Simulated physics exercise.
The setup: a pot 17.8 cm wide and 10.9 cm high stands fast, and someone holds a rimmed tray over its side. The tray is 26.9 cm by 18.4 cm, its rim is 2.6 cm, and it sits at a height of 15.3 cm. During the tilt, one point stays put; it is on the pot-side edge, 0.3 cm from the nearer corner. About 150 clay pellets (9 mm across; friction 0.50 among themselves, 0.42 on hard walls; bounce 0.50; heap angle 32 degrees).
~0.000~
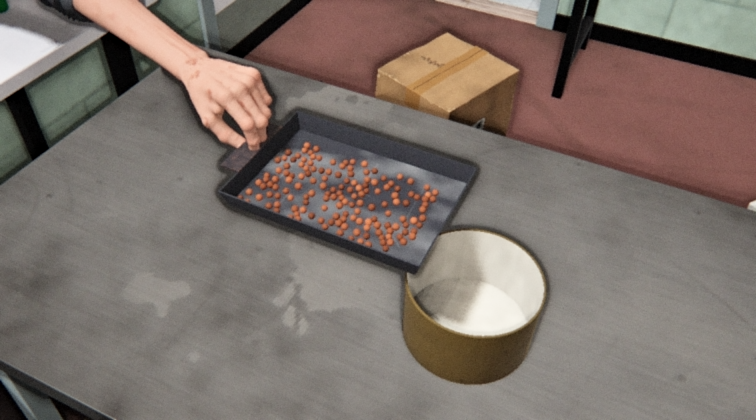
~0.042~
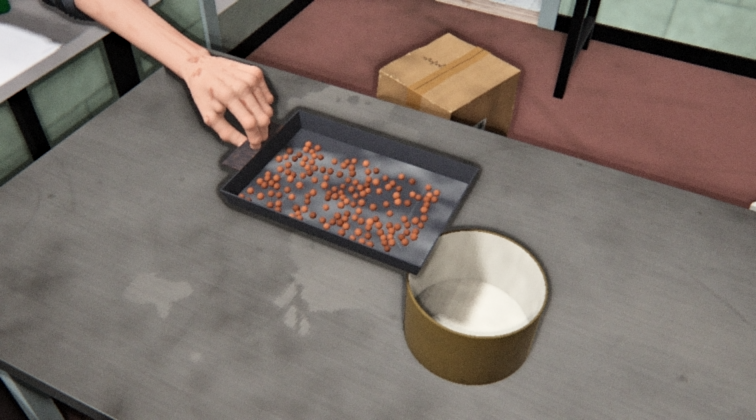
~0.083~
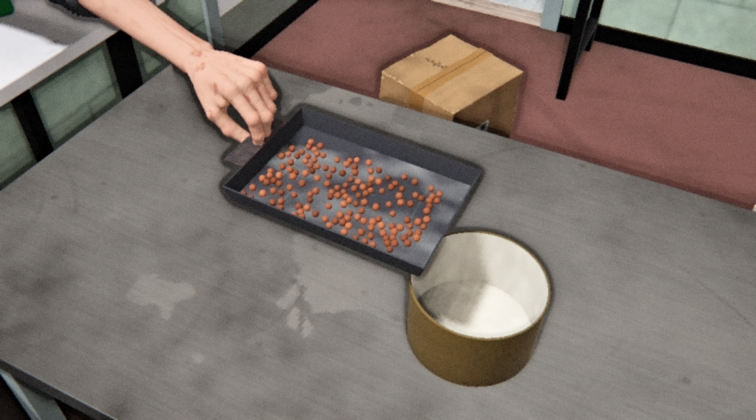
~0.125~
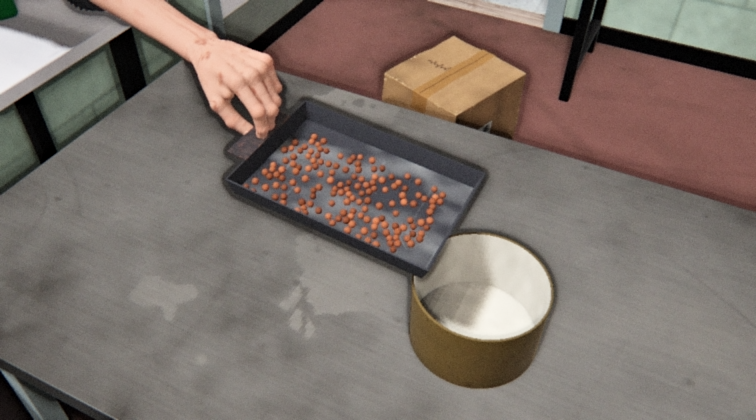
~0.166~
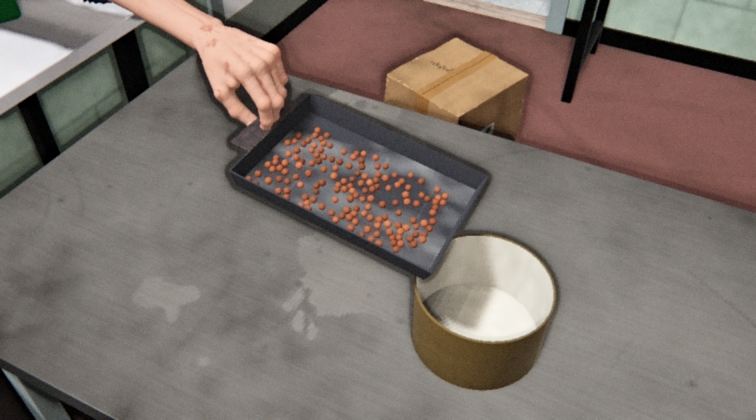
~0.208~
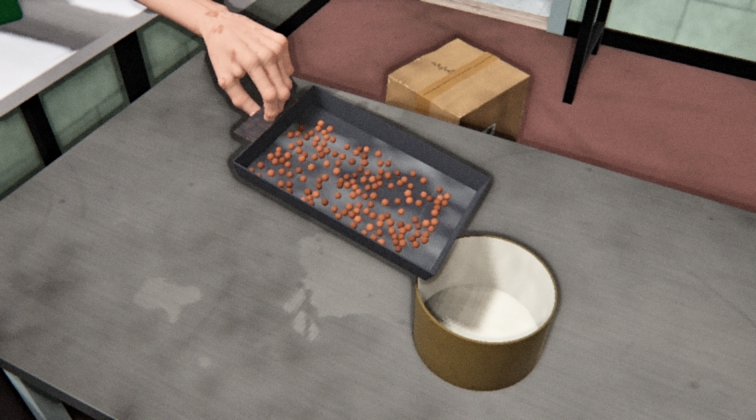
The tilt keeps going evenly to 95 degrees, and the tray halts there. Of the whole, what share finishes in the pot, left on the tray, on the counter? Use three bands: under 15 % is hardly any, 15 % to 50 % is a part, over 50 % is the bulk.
Shares - pot: The bulk; tray: Hardly any; counter: A part.
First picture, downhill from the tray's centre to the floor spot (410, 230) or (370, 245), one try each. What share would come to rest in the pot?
The share comes to roughly 90 in a hundred, then roughly 5 in a hundred.
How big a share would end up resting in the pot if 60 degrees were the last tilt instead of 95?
10 %.
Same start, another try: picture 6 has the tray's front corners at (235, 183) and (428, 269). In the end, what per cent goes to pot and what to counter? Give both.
Pot 0, counter 100.
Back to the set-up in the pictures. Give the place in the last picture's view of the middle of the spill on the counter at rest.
Look close to (504, 268) in the last picture.
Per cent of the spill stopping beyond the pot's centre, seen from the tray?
It comes to near 40 percent.
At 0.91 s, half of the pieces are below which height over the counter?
Some 16 cm above the counter.
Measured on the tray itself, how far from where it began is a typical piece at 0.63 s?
It has moved some 11 cm from its start.
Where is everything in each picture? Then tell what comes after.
In the first picture, tray tilt 0 degrees, front corners at (227, 190) and (416, 260); middle of the pieces at (342, 198); pot at (475, 279).
In the second picture, tray tilt 1 degrees, front corners at (228, 188) and (418, 260); middle of the pieces at (343, 198).
In the third picture, tray tilt 3 degrees, front corners at (231, 185) and (421, 262); middle of the pieces at (346, 197).
In the fourth picture, tray tilt 6 degrees, front corners at (234, 178) and (425, 264), lowest corner right back; middle of the pieces at (349, 194).
In the fifth picture, tray tilt 10 degrees, front corners at (237, 170) and (429, 266), lowest corner right back; middle of the pieces at (352, 191).
In the sixth picture, tray tilt 14 degrees, front corners at (241, 161) and (432, 268), lowest corner right back; middle of the pieces at (355, 188); pot at (486, 285). The tray's pace is about 90 degrees a second.
Then, at 0.63 s, tilt 53 degrees; the tray holds 100 %, the pot 0 %.
After 0.91 s, tilt 78 degrees; the tray holds 85 %, the pot 10 %.
After 1.30 s, tilt 95 degrees; the tray holds 40 %, the pot 45 %.
By 2.2 s all is still; pot 75 %, tray 0 %, counter 25 %.
